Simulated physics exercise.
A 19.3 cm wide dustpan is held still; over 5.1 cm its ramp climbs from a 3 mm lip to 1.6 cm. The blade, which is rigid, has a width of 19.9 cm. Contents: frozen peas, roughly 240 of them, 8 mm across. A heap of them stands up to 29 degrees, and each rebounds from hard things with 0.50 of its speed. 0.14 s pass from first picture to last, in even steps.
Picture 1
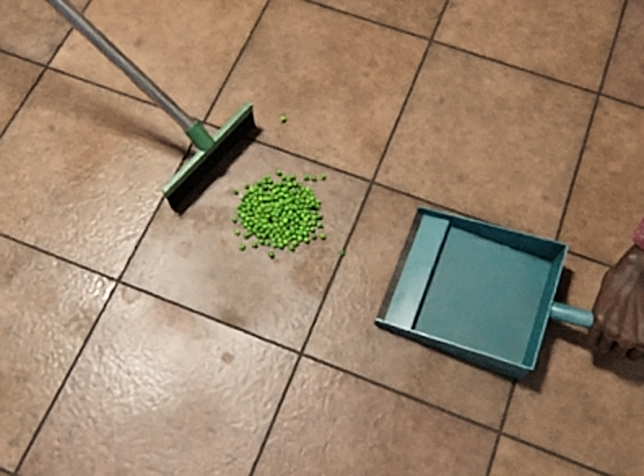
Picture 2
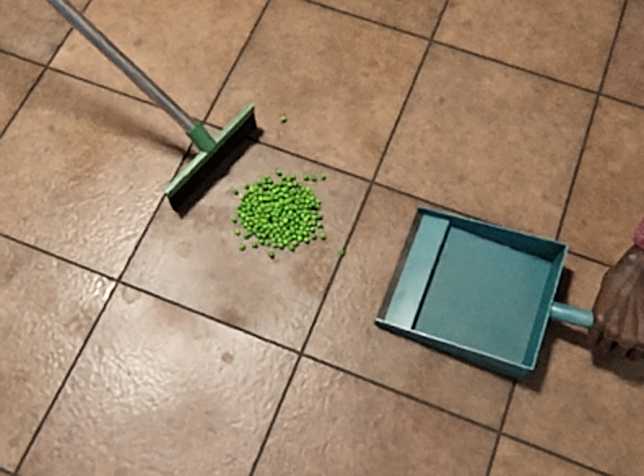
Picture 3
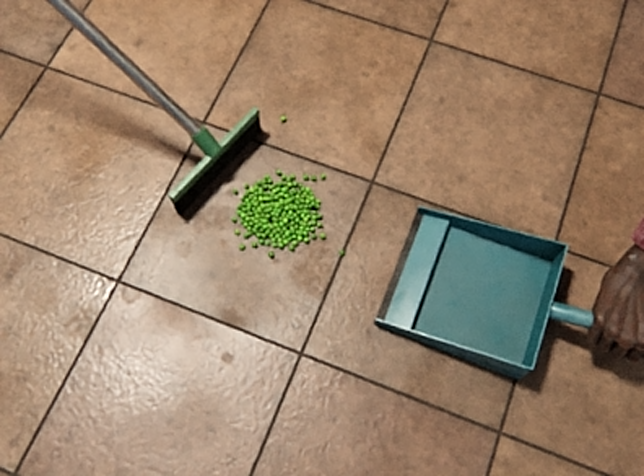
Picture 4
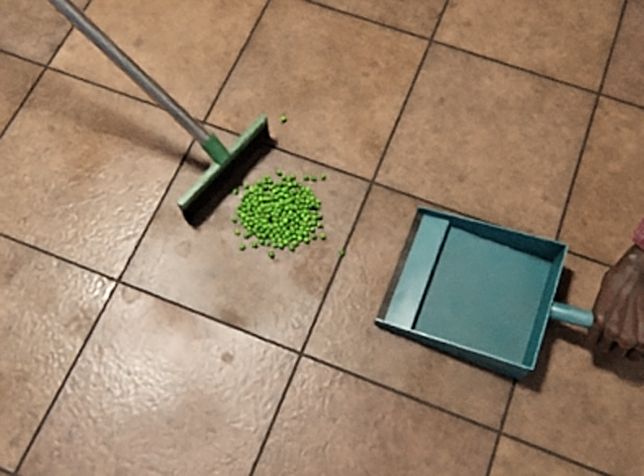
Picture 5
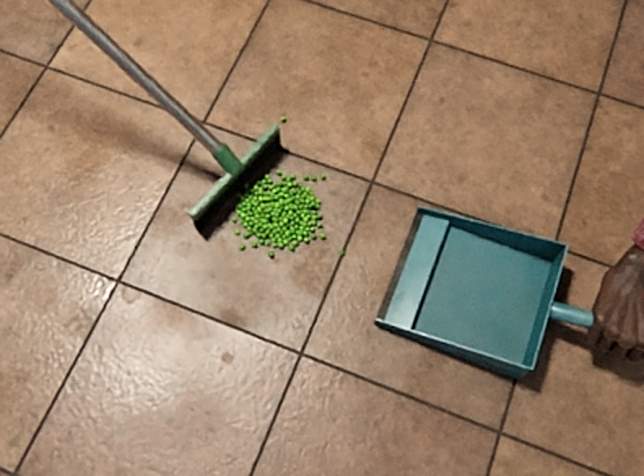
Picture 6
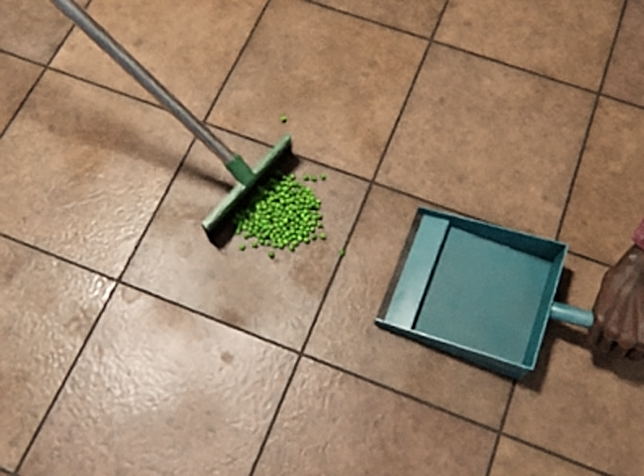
A heap of small green peas lies on a brown tiled floor with dark grout lines, seen from above at an angle. A green blade on a grey pole stands to its upper left, and a dark-skinned hand at the right edge holds a teal dustpan still. The blade slides a short way down and right, slowly at first, reaching the heap and pushing its near side together, while the view stays fixed.
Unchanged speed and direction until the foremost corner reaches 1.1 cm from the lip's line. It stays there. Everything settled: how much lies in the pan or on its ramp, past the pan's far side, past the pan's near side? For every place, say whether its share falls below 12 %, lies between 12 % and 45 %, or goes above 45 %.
At the end, in the pan or on its ramp: A fair amount; past the pan's far side: A small amount; past the pan's near side: A fair amount.
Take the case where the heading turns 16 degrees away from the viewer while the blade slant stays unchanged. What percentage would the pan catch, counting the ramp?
Result: Close to 30 %, ramp counted.
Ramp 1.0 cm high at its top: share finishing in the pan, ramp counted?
I'd put it near 35 per cent, ramp counted.
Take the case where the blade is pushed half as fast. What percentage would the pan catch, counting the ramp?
I'd guess it lands at about 20 per cent.
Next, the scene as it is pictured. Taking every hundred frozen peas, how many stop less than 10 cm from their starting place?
0 %.
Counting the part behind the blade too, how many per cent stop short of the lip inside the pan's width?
Some 35 per cent end up there.
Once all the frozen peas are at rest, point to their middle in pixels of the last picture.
Approximately (391, 307) in the last picture.
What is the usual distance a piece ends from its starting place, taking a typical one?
The figure is about 24 cm.
Then, 0.13 s after the last picture, middle of the blade 14 cm from the lip; 0 % over the lip, far side 5 %, near side 5 %.
Then, 0.22 s after the last picture, middle of the blade 6 cm from the lip; 0 % over the lip, far side 5 %, near side 20 %.
Then, 0.44 s after the last picture, middle of the blade 4 cm from the lip; 35 % over the lip, far side 5 %, near side 30 %.
In the end, pan 30 %, far side 5 %, near side 30 %, in front of the lip or behind the blade 35 %.
